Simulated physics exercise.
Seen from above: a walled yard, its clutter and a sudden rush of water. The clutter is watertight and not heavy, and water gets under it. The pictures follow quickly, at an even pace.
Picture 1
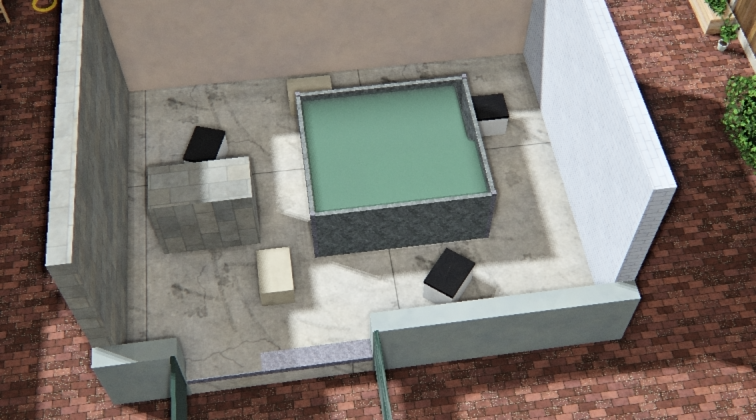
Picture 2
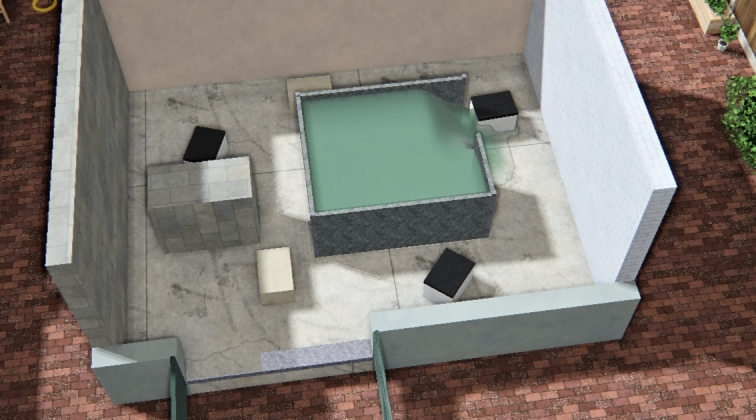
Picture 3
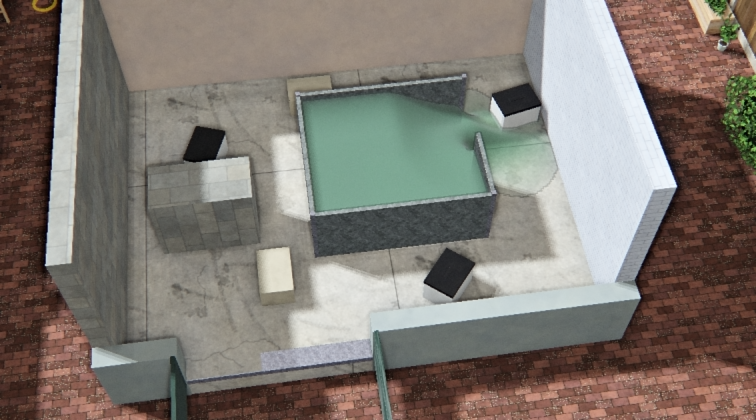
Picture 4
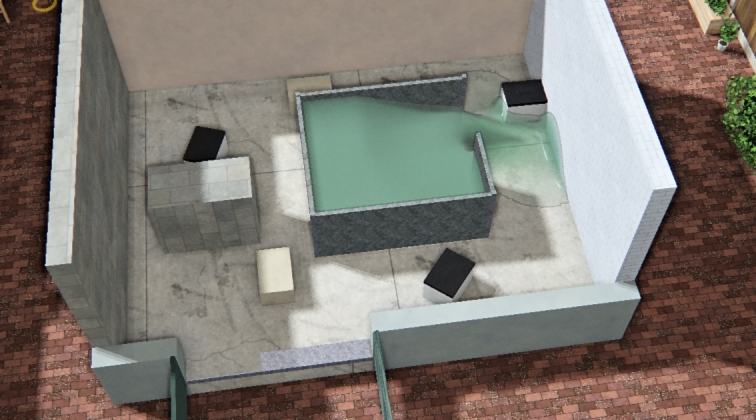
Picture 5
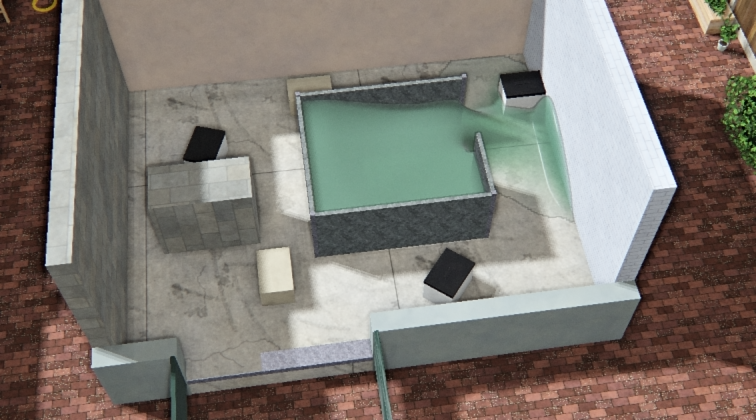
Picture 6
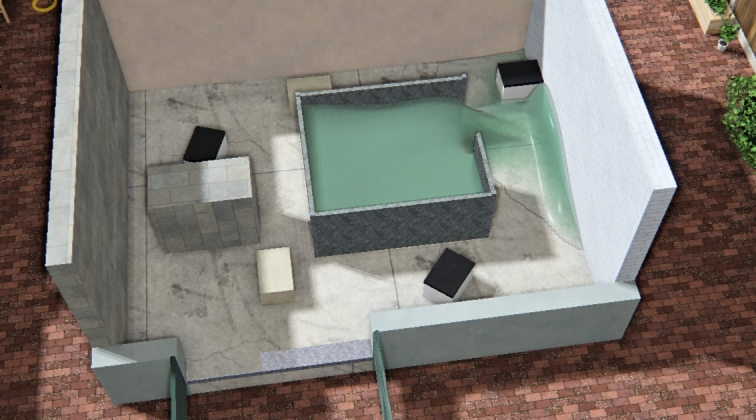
Green water burst through a gap in the right side of a raised pool, pushed a black-topped box toward the white wall, then spread along the wall while the yard's other blocks stayed put.
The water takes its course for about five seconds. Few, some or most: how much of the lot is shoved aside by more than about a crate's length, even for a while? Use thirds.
It is at least two thirds.
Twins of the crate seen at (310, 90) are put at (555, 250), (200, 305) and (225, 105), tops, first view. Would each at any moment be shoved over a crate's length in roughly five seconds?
In turn: Swept aside, under that, that far or more.
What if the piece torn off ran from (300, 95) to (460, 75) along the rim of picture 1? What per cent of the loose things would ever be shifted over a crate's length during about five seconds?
I make it 100 per cent.
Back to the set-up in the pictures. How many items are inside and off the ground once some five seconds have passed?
4 of them.
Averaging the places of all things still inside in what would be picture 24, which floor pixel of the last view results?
Roughly at (225, 198).
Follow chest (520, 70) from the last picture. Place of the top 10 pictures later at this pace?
Close to (339, 97).
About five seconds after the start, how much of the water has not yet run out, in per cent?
Near 98 in a hundred.
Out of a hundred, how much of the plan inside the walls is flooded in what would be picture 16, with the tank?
I make it 55 per cent.
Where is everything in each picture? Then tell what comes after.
The first frame shows a chest at (486, 106), on the bottom; a crate at (274, 270), on the bottom; 0 of 5 have shifted.
The second frame shows a chest at (494, 105) rests on the ground, close to its start; a crate at (274, 270), on the bottom; 1 of 5 have shifted.
The third frame shows a chest at (517, 99), on the bottom, a stride from its start; a crate at (274, 270), on the bottom; 1 of 5 have shifted.
The fourth frame shows a chest at (525, 92) rests on the ground, a stride from its start; a crate at (274, 270) rests on the ground; 1 of 5 have shifted.
The fifth frame shows a chest at (523, 83) rests on the ground, a stride from its start; a crate at (274, 270), on the bottom; 1 of 5 have shifted.
The sixth frame shows a chest at (521, 72) floats, a stride from its start; a crate at (274, 270) rests on the ground; 1 of 5 have shifted.
A moment on, 1 of 5 are well off their spots; 1 afloat.
Next, 1 of 5 are well off their spots; 1 afloat.
Later, 3 of 5 are well off their spots; 2 afloat.
In the end, 5 of 5 are well off their spots, and 5 have been at some point; 4 afloat.
